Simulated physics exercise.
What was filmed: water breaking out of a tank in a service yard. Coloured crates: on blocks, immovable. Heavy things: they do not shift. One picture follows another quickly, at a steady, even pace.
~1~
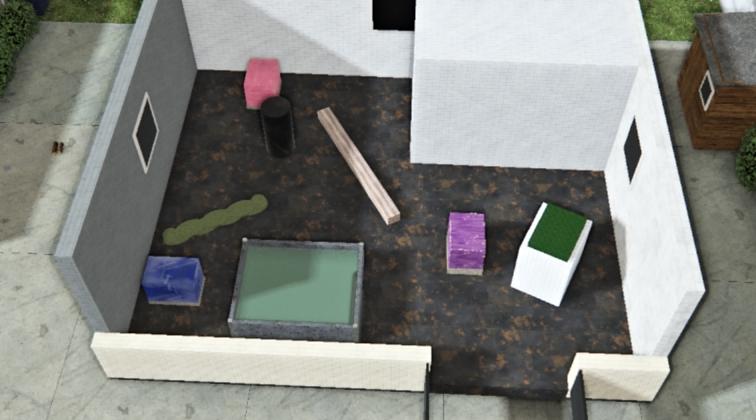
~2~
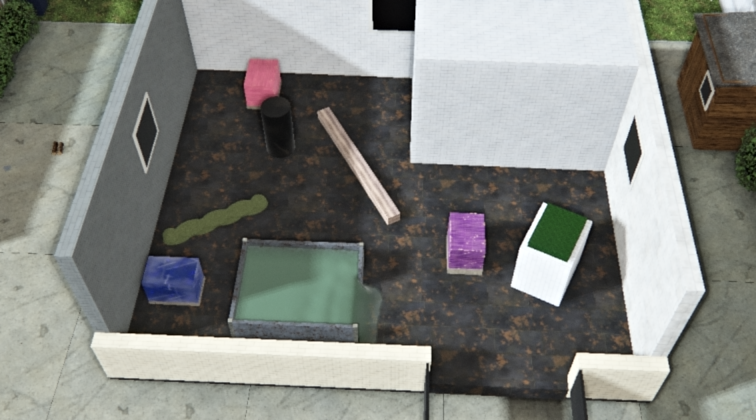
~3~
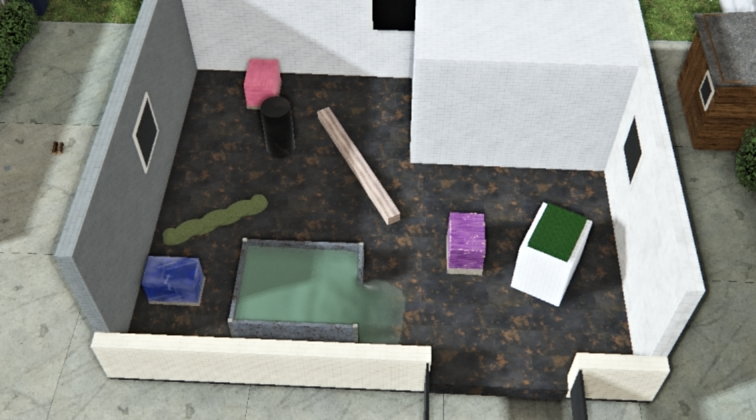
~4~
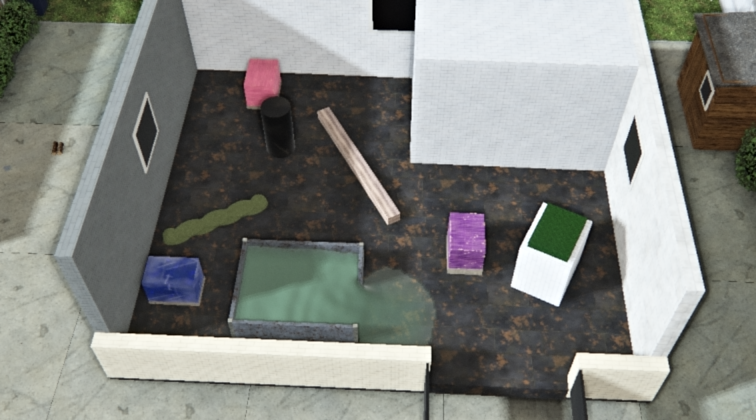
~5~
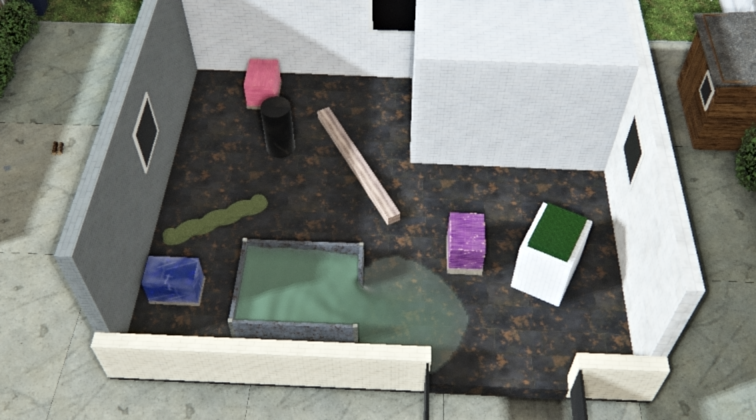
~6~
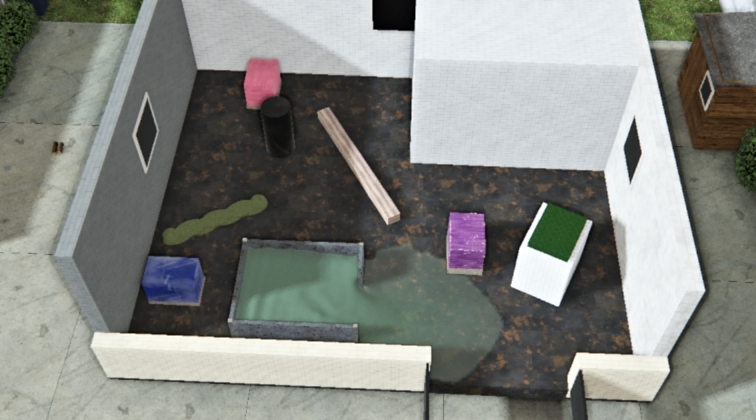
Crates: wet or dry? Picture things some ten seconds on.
Blue crate, dry; purple crate, dry; pink crate, dry.
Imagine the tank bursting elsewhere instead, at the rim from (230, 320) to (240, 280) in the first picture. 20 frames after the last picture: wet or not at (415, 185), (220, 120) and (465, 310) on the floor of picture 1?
First spot unwetted, second drenched, third unwetted.
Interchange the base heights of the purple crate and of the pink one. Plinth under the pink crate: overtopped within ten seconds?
The pink one stays out of it.
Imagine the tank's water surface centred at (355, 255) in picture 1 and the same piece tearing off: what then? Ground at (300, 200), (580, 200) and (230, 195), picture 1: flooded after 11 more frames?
As listed: Free of water, dry, free of water.
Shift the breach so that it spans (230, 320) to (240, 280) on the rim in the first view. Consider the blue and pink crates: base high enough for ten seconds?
In that case the blue one is flooded and the pink one is never flooded.
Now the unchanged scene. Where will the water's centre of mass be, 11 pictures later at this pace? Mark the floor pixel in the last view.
It is around (393, 311).
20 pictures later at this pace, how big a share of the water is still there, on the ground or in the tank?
About 88 per cent.
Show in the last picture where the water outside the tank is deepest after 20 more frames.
Pointing at (628, 349).
A moment on, water covers 20 % of the floor; the blue crate not reached, the purple crate water round its plinth, the pink crate not reached.
Next, water covers 25 % of the floor; the blue crate not reached, the purple crate water round its plinth, the pink crate not reached.
Then, water covers 35 % of the floor; the blue crate not reached, the purple crate water round its plinth, the pink crate not reached.
Later, water covers 40 % of the floor; the blue crate not reached, the purple crate water round its plinth, the pink crate not reached.
In the end, water covers 50 % of the floor; the blue crate stayed above the water, the purple crate stayed above the water, the pink crate stayed above the water.
